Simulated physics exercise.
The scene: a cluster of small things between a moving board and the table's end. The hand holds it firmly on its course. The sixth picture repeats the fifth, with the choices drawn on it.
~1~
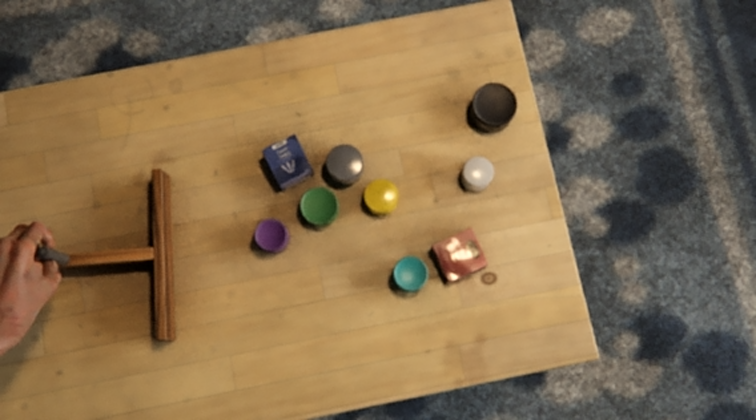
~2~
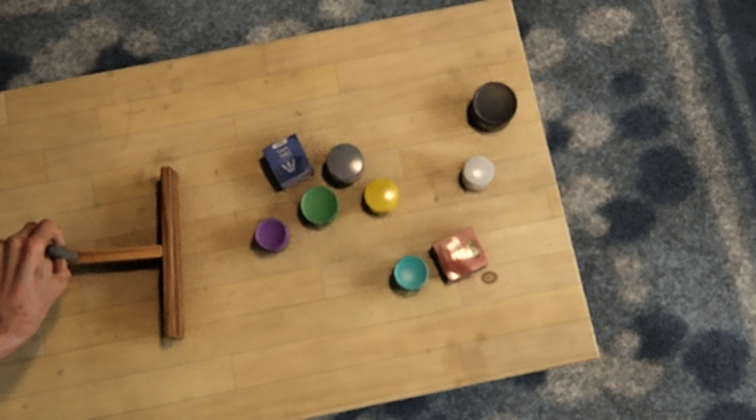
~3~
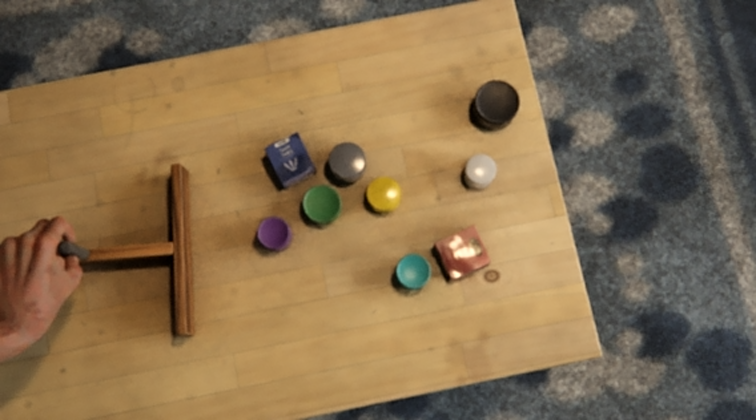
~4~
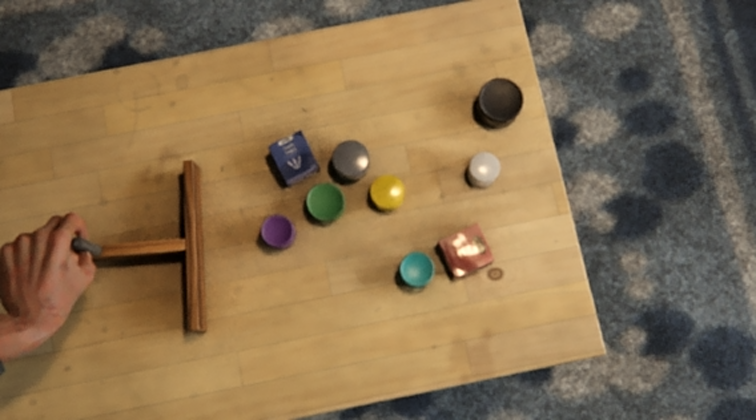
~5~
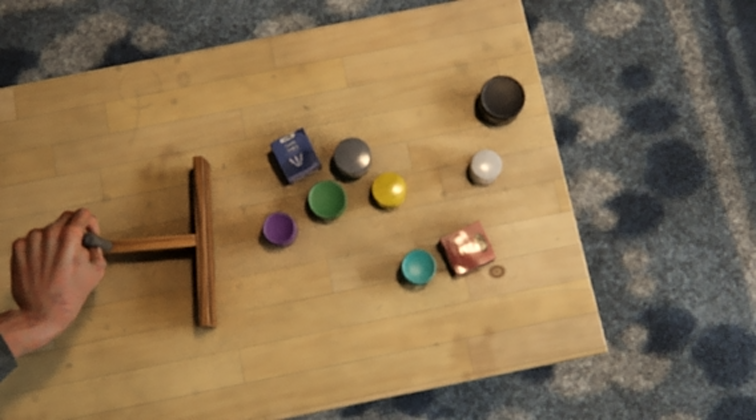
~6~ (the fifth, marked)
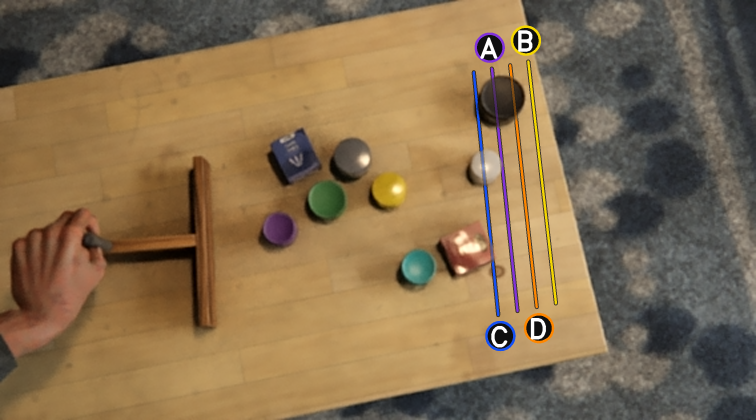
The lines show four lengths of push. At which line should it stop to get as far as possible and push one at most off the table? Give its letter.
No farther than C.
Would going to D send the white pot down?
Yes.
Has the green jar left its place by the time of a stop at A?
Yes.
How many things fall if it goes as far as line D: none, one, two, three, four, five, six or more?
Four.
On the marked copy, A at (504, 187); B at (542, 179); C at (486, 190); D at (523, 183).
Following C. Soon after the start, board (304, 219); blue box (326, 151); grey pot (363, 158).
Later, board (407, 198); white pot (491, 167); grey pot (463, 147).
In the end, board (485, 183); white pot (559, 169); black jar (538, 98); none fallen.
As for the rest, A drops two; B drops five; D drops four.
